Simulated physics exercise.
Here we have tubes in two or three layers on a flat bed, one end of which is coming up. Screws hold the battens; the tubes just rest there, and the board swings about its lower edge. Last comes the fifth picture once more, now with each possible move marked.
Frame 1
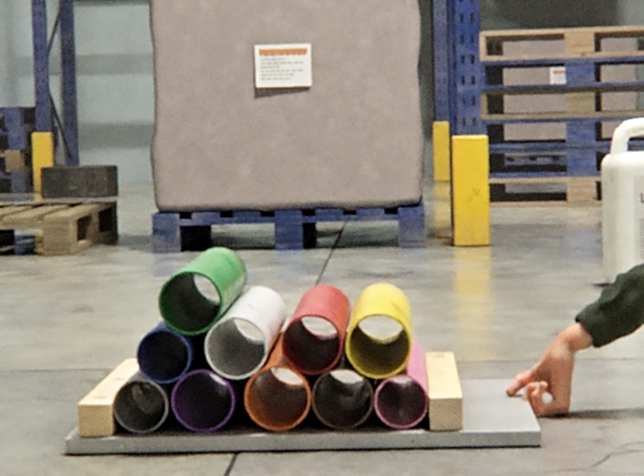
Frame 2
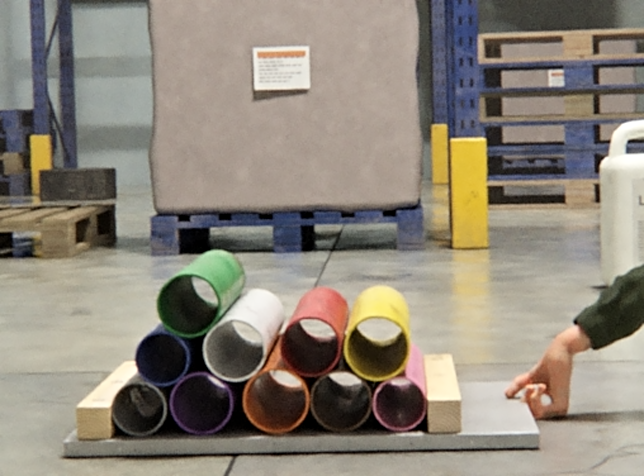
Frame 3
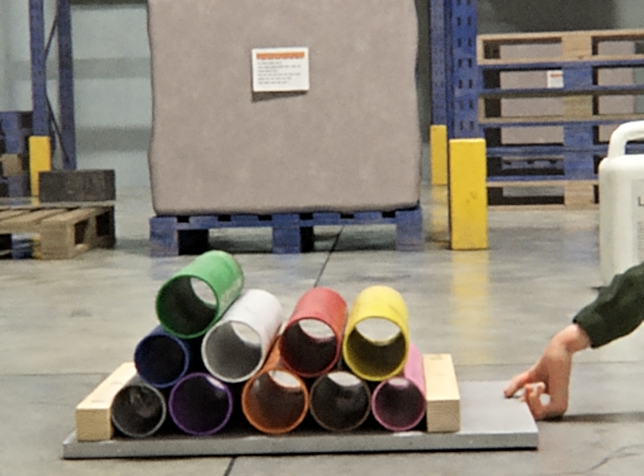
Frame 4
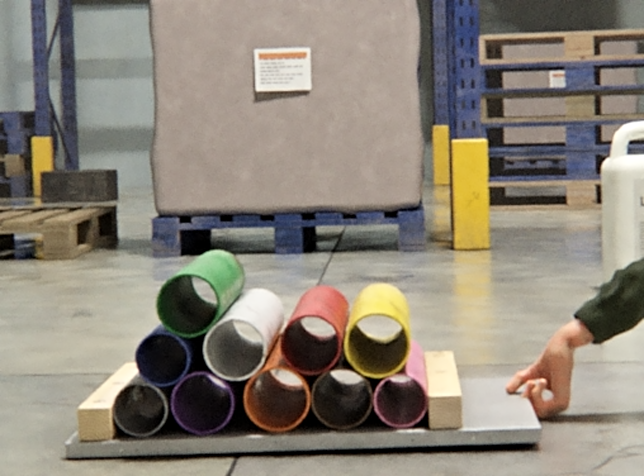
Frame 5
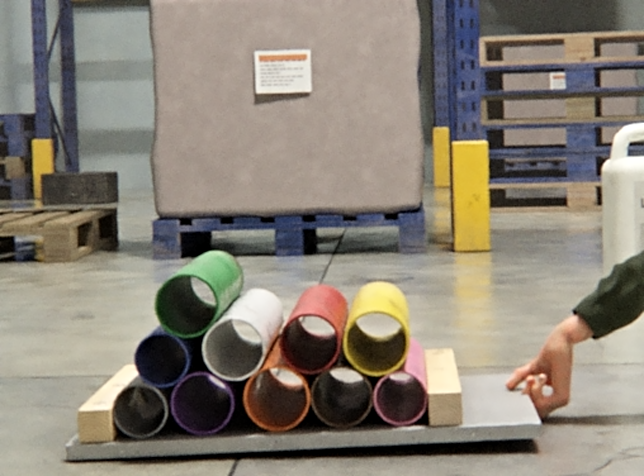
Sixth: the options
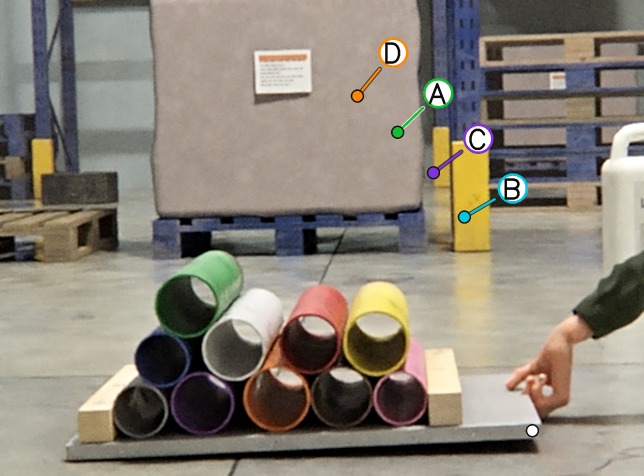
In a warehouse, a hand slightly raises the right end of a board holding stacked coloured tubes.
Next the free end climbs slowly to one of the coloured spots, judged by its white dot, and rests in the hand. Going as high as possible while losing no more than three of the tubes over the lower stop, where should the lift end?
The answer is mark B.
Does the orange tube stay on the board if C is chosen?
The orange tube: Yes.
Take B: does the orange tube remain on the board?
Yes, with B.
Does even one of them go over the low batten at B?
Yes.
On the marked copy, A at (398, 132); B at (464, 217); C at (433, 173); D at (358, 96); the white dot at (533, 431).
Following B. Soon after the start, board at 17°.
Later, board at 29°.
In the end, board at 29°, three over the low batten (blue, white, green).
As for the rest, A five over the low batten; C five over the low batten; D five over the low batten.
